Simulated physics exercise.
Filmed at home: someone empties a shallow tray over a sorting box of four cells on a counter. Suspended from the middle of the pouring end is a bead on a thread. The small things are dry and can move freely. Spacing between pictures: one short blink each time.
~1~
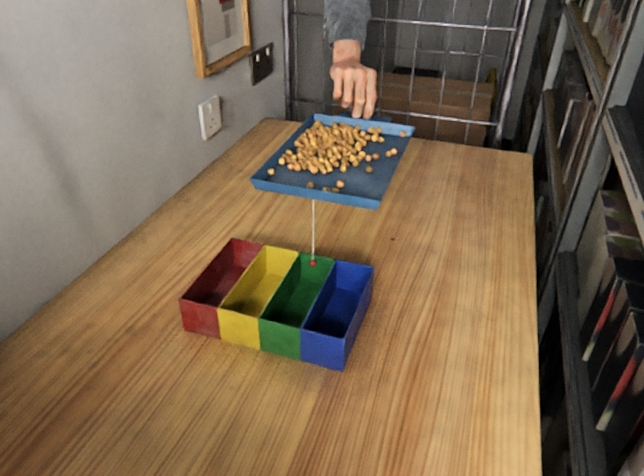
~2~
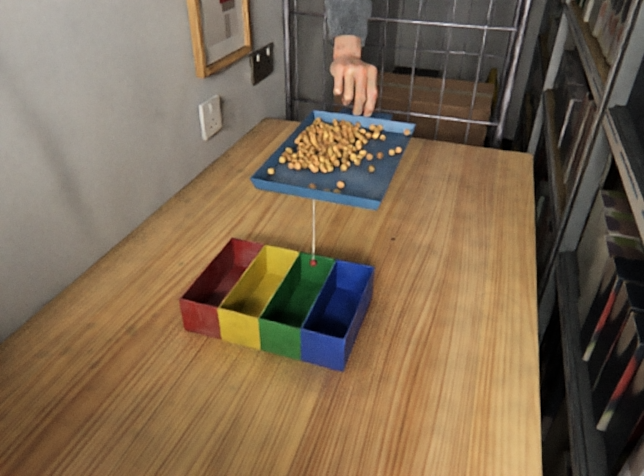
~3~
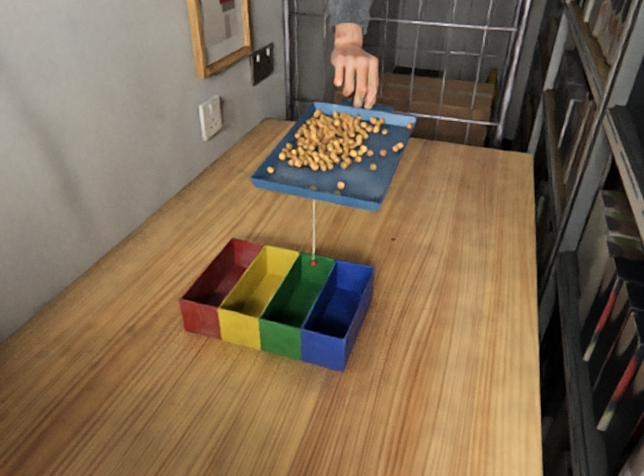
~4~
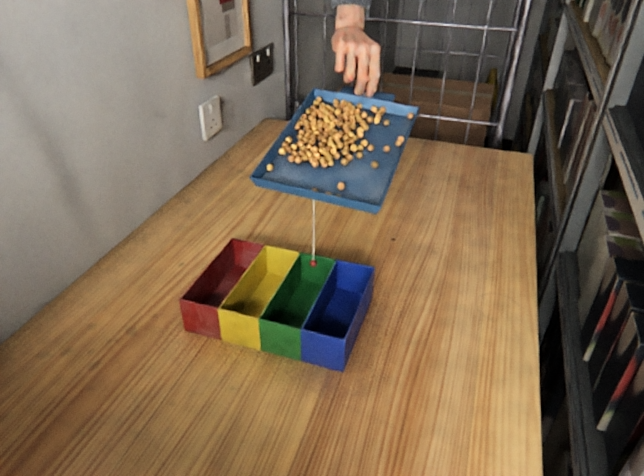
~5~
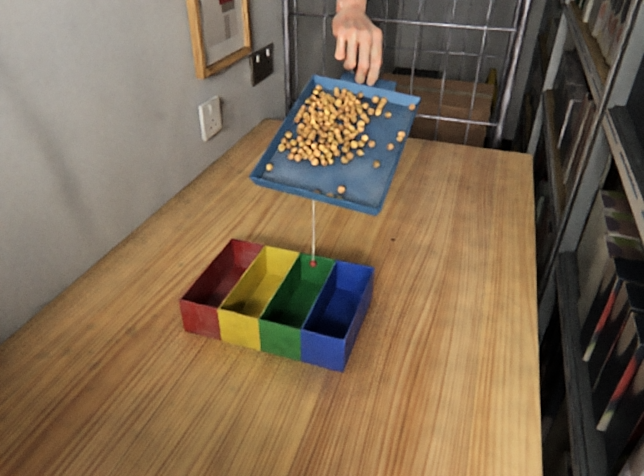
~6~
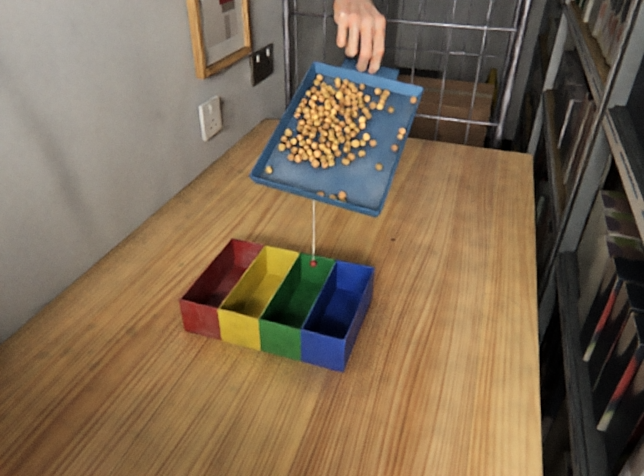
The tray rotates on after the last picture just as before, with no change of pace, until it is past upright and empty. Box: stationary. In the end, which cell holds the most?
The blue cell holds the most.
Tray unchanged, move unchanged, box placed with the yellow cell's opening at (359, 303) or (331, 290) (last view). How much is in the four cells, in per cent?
Trial 1 near 90 %, trial 2 near 100 %.
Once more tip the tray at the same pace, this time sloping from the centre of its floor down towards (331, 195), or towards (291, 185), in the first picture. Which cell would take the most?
Try 1 - the blue one. Try 2 - the yellow cell.
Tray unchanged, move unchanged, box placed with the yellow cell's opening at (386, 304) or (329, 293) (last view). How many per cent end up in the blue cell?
Around 0 % followed by around 10 %.
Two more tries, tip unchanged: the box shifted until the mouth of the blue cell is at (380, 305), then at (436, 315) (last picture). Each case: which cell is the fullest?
The first time it is blue, and the second time it is yellow.
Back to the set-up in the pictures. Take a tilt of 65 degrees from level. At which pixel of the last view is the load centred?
Near (356, 248).
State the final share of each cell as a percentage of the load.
Red cell: Roughly 0; yellow cell: Roughly 0; green cell: Roughly 10; blue cell: Roughly 30.
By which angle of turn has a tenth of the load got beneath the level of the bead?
Around 60° at that moment.
Shortly afterwards, tray tipped steeply; near a third on the tray; a little in the blue cell; only a few in the green cell; near half falling or outside the box.
Next, tray tipped past a quarter turn; near a third in the blue cell; a little in the green cell; near two thirds falling or outside the box.
Some moments later, tray tipped past a quarter turn; near a third in the blue cell; a little in the green cell; near two thirds falling or outside the box.
In the end, tray tipped past a quarter turn; near a third in the blue cell; a little in the green cell; none at all in the yellow cell; none at all in the red cell; near two thirds outside the box.
